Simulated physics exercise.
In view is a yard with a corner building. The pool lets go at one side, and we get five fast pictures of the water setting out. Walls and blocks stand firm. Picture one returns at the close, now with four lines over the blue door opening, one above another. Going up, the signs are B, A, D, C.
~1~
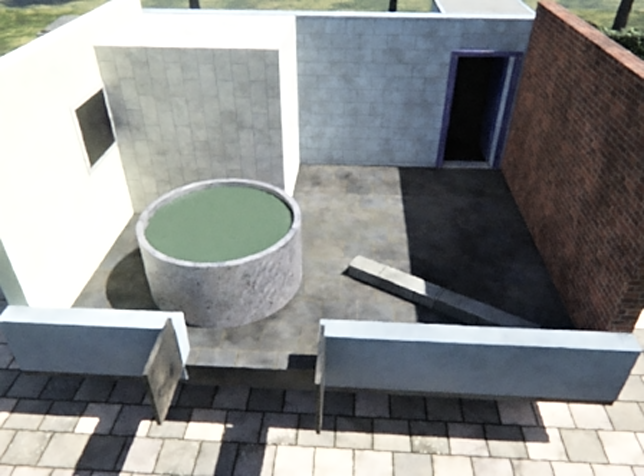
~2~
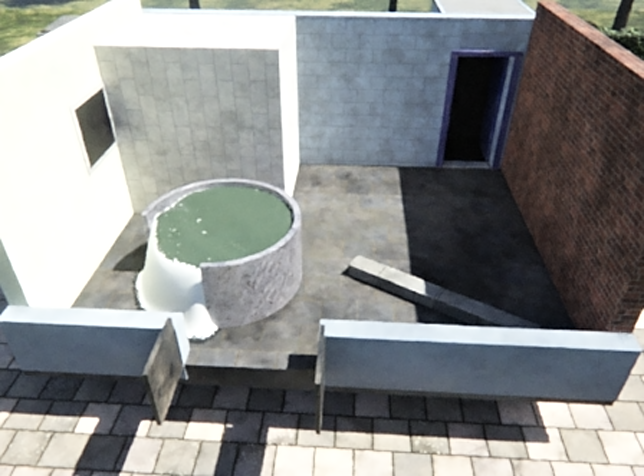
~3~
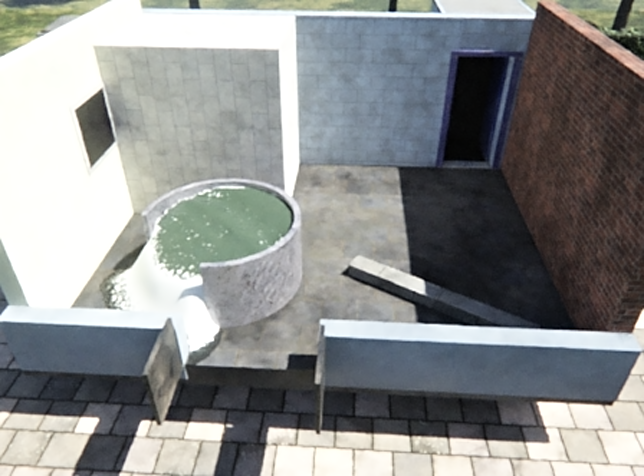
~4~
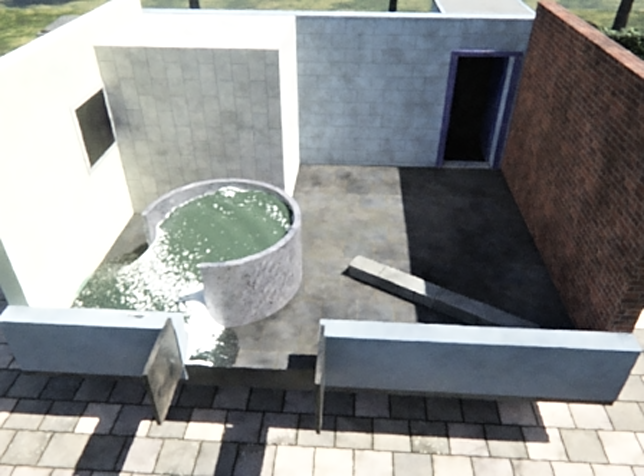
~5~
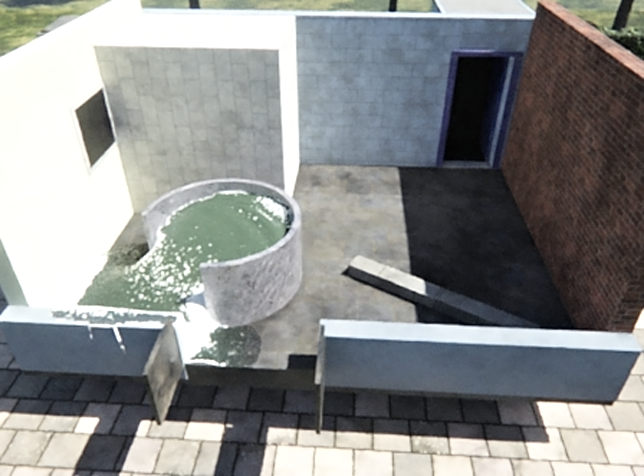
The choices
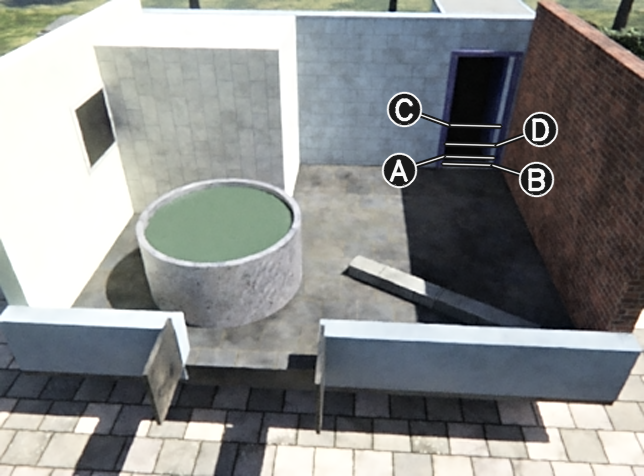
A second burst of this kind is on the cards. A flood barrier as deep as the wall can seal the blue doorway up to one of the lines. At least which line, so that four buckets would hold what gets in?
Choose B.
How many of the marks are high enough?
All of the four.
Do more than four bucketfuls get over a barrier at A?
No, not at all.
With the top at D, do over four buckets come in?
No.
On the marked copy, A at (468, 157); B at (467, 164); C at (474, 125); D at (471, 144); from the bottom up B, A, D, C.
With A, nothing gets over.
With B, a splash gets over, under a bucket.
With C, nothing gets over.
With D, nothing gets over.
